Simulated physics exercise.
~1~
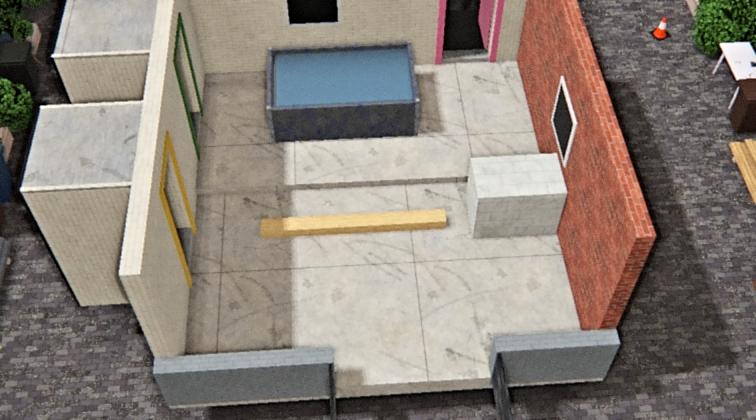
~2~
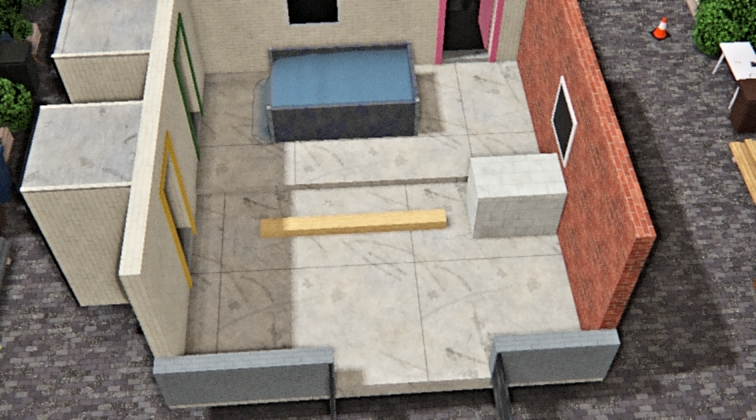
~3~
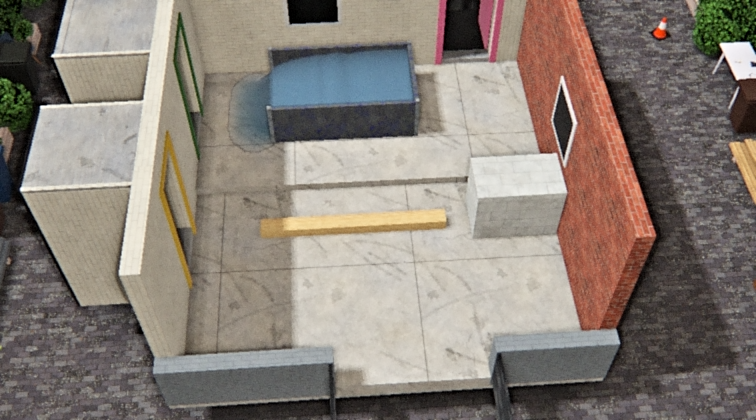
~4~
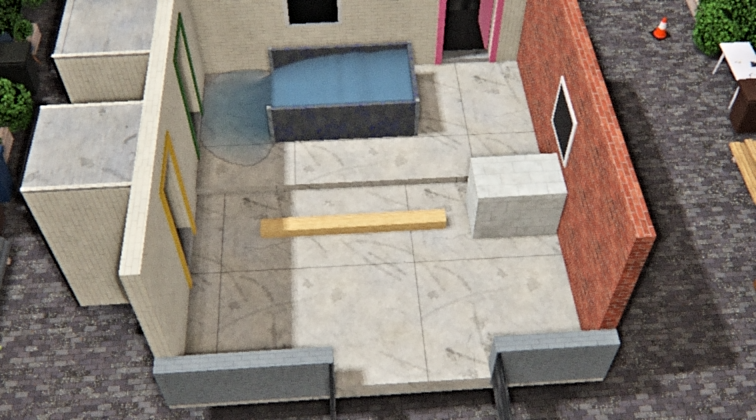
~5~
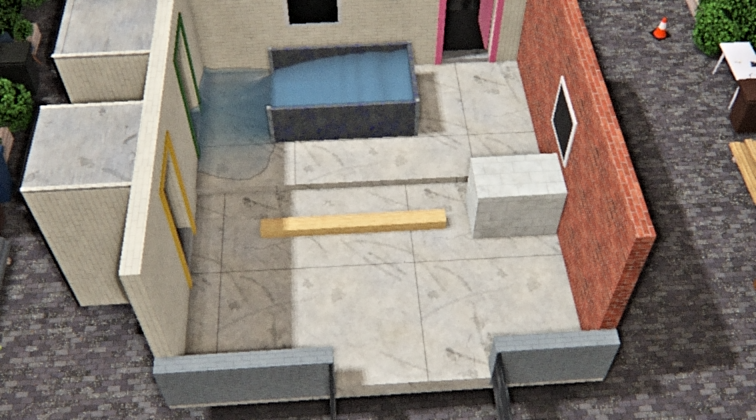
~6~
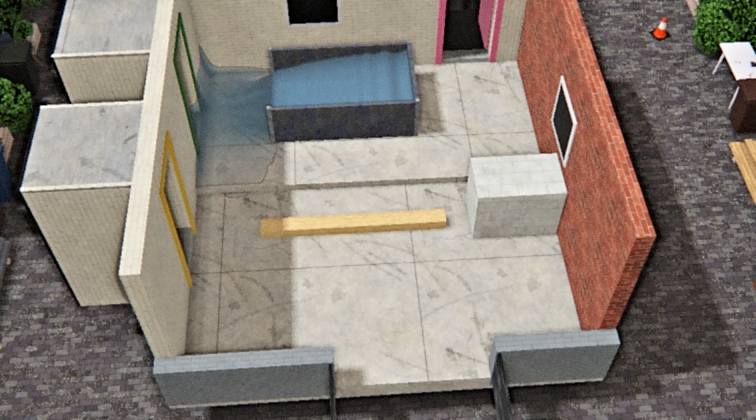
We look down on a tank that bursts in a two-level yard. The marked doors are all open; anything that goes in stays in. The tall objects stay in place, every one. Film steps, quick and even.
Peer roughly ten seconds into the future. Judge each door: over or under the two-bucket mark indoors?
My call: Pink door, under; yellow door, under; green door, over.
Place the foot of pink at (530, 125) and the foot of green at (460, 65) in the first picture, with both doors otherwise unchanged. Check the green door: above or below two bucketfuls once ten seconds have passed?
The green door falls short.
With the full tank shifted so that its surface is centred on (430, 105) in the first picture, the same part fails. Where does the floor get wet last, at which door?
Bringing up the rear is the door marked pink.
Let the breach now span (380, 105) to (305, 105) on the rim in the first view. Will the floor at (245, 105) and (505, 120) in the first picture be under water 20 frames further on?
The first spot is spared, the second spared.
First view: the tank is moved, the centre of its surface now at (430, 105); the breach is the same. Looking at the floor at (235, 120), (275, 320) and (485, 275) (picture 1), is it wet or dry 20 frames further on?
So, in the order given, I'd say soaked through, soaked through, unaffected.
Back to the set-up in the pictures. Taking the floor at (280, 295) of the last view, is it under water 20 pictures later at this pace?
Outcome at that point: Inundated.
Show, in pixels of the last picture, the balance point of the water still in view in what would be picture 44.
The centre of mass sits at about (345, 179).
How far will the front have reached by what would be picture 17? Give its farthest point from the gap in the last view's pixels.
I'd put it around (185, 368).
A moment on, water covers 15 % of the floor; the pink door not reached, the yellow door wet at the sill, nothing in, the green door far over two buckets in.
Next, water covers 25 % of the floor; the pink door not reached, the yellow door wet at the sill, nothing in, the green door far over two buckets in.
Then, water covers 45 % of the floor; the pink door wet at the sill, nothing in, the yellow door wet at the sill, nothing in, the green door far over two buckets in.
Later, water covers 80 % of the floor; the pink door wet at the sill, nothing in, the yellow door wet at the sill, nothing in, the green door far over two buckets in.
In the end, water covers 85 % of the floor; the pink door wet at the sill, nothing in, the yellow door wet at the sill, nothing in, the green door far over two buckets in.
